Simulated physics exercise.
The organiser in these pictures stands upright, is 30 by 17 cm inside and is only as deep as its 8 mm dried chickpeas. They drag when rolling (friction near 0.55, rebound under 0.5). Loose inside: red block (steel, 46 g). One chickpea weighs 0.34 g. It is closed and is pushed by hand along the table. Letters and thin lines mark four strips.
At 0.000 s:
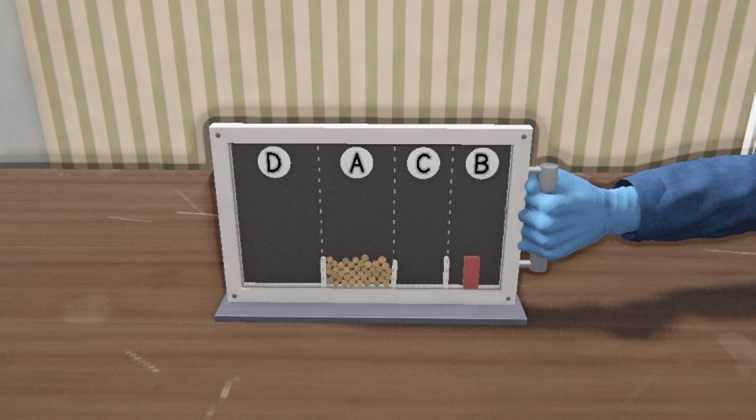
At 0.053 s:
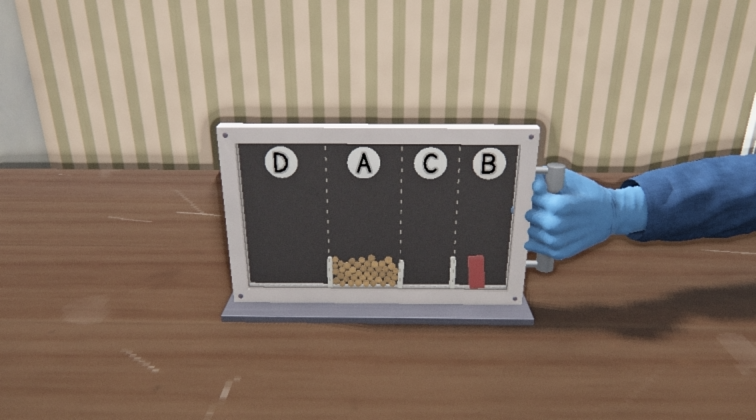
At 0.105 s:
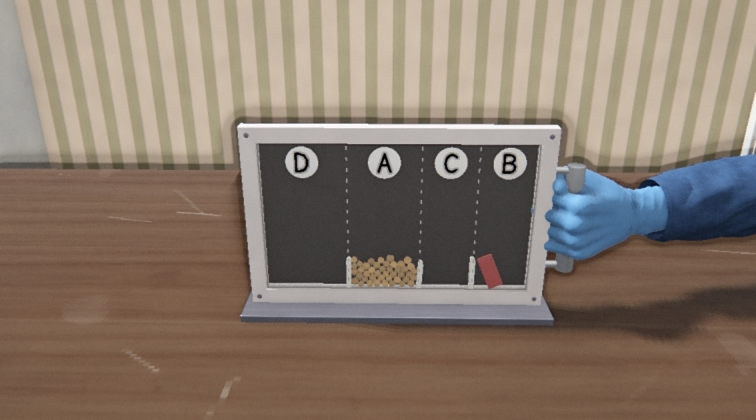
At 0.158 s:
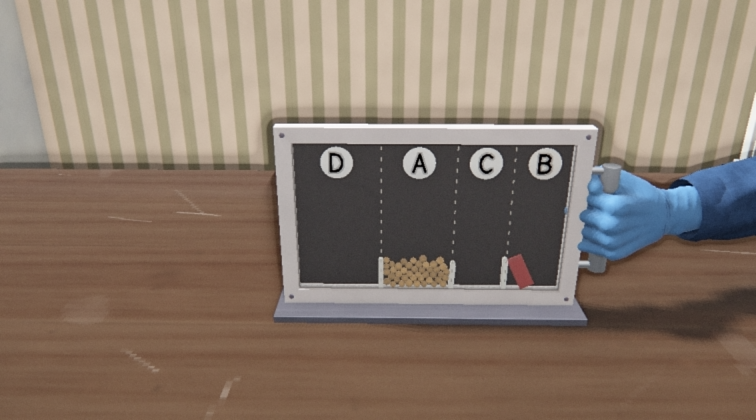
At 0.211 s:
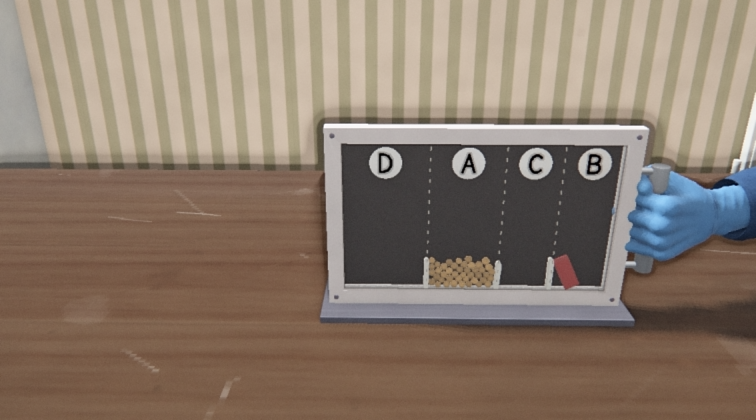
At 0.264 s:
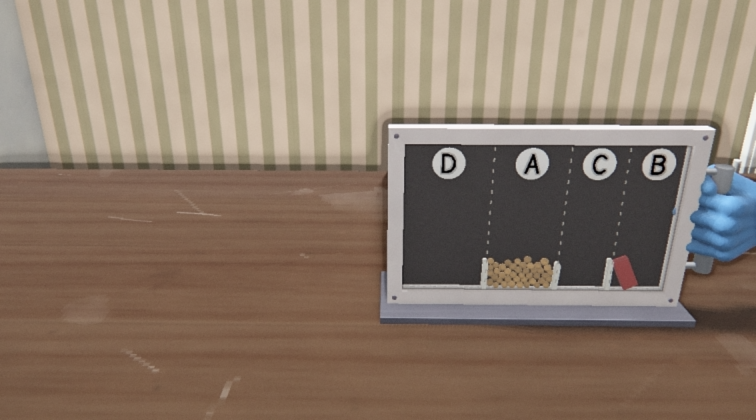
The clip opens on a white-framed panel with sections marked D, A, C and B, small tan balls piled under A and a red block upright under B. A blue-gloved hand gripping its handle moves it right along the wooden table, and the block tilts left against a short white divider while the pile stays under A.
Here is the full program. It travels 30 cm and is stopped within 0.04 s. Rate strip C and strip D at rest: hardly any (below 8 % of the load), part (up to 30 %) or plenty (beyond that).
Strip C: Part; strip D: Hardly any.
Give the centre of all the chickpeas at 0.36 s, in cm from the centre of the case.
Some 1 cm left and 7 cm below.
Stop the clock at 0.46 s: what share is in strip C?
Some 15 per cent.
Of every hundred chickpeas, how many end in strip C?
Some 20 per cent.
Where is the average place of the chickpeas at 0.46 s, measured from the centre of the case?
Some 1 cm right and 7 cm below.
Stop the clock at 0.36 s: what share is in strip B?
Some 0 per cent.
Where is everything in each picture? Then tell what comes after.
In the first frame, at its start; about 40 chickpeas; chickpeas centred (359, 272); top one (365, 258); red block (471, 273); A (357, 163), B (482, 164), C (423, 163), D (274, 162).
In the second frame, 1 cm to the right; chickpeas centred (365, 272); top one (371, 258).
In the third frame, 3 cm to the right; chickpeas centred (384, 273); top one (390, 259); wall ends (473, 260), (421, 264), (349, 260).
In the fourth frame, 7 cm to the right; chickpeas centred (416, 273); top one (423, 259); red block (520, 272) tilted 26°.
In the fifth frame, 12 cm to the right; chickpeas centred (461, 273); top one (469, 259).
In the sixth frame, 19 cm to the right; chickpeas centred (519, 274); top one (528, 260); red block (625, 273) tilted 26°; A (532, 164), B (659, 165), C (600, 164), D (449, 163).
After 0.36 s, it is 30 cm to the right; the chickpeas' middle is 1 cm left of and 7 cm below the centre; A 100 %.
After 0.46 s, it is 30 cm to the right; the chickpeas' middle is 1 cm right of and 7 cm below the centre; A 85 %, C 15 %.
After 0.61 s, it is 30 cm to the right; the chickpeas' middle is 1 cm right of and 7 cm below the centre; A 80 %, C 20 %.
Settled by 1.1 s, it is 30 cm to the right; A 80 %, B 0 %, C 20 %, D 0 %.
